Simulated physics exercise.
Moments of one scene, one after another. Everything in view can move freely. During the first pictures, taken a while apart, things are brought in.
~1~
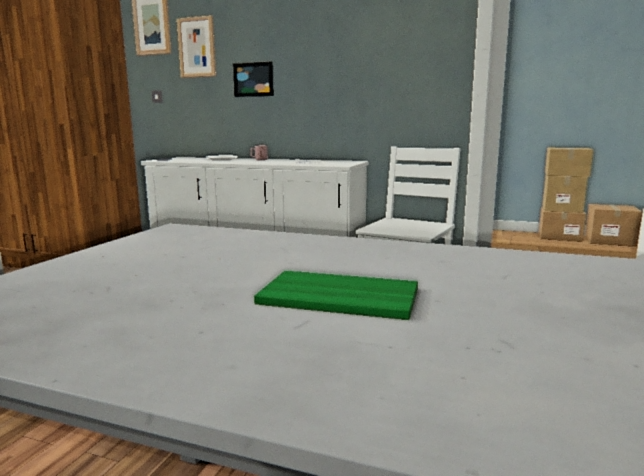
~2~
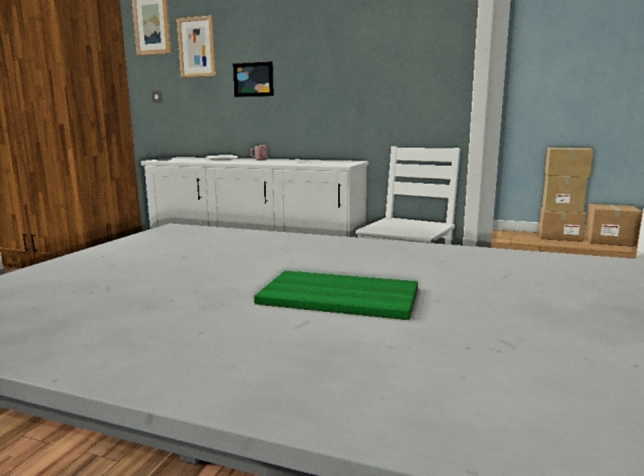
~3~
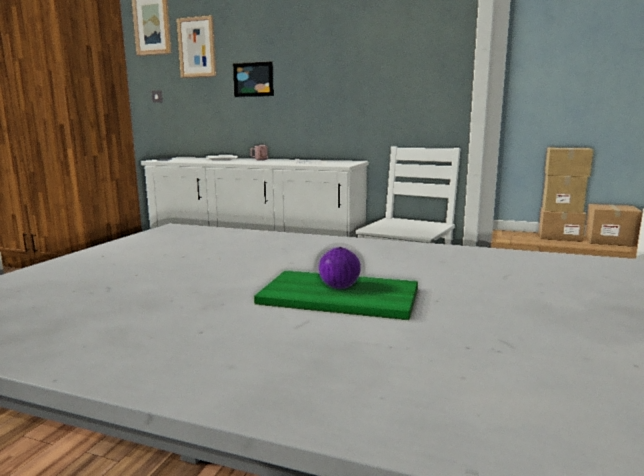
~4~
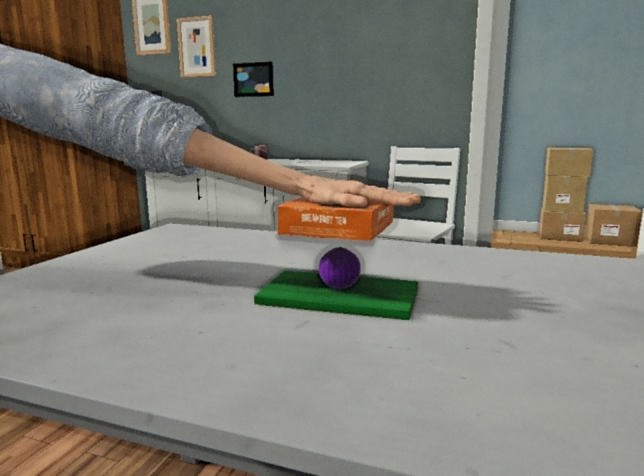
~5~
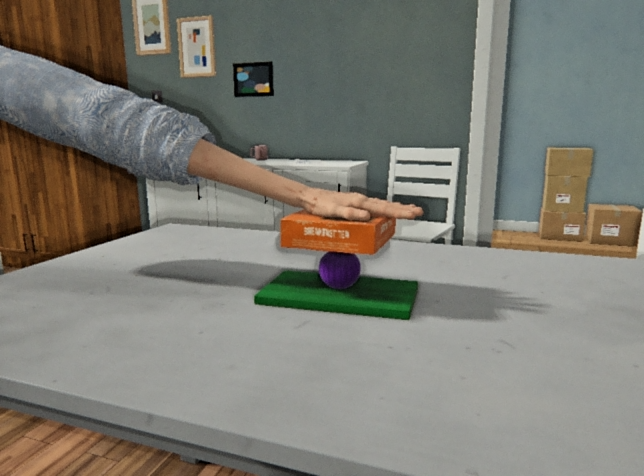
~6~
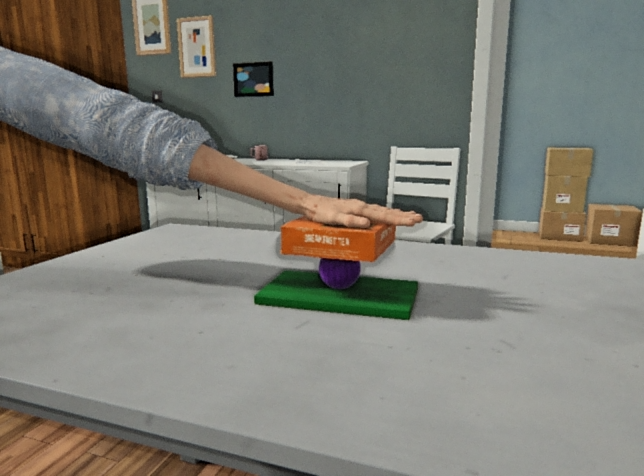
To begin with, a green board lies alone on a grey table in a room with a white chair and cabinets. A purple ball then appears on top of the board. Next, a hand reaches in from the left, lowers an orange packet slightly onto the ball, and keeps holding it.
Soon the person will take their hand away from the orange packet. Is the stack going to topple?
Yes: My guess: It won't stay upright.
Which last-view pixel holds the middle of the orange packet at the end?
End position: Approximately (437, 287).
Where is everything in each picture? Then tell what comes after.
In the first frame, the last thing is not in view yet; green board (339, 292).
In the second frame, the last thing is not in view yet; green board (339, 292).
In the third frame, the last thing is not in view yet; green board (339, 292).
The fourth frame shows still above its spot; orange packet (338, 214); green board (339, 292).
The fifth frame shows still above its spot; orange packet (341, 227); green board (339, 292).
The sixth frame shows set down, still held; orange packet (341, 233); green board (339, 292).
Then, 0.60 s past the last view, orange packet rocked 41° from its first pose near (372, 251).
Then, 0.80 s past the last view, orange packet now fallen.
Finally, fallen, orange packet; the other 2 still in place. Final places as the last picture's camera would see them, orange packet near (437, 287). The pile loses its balance.
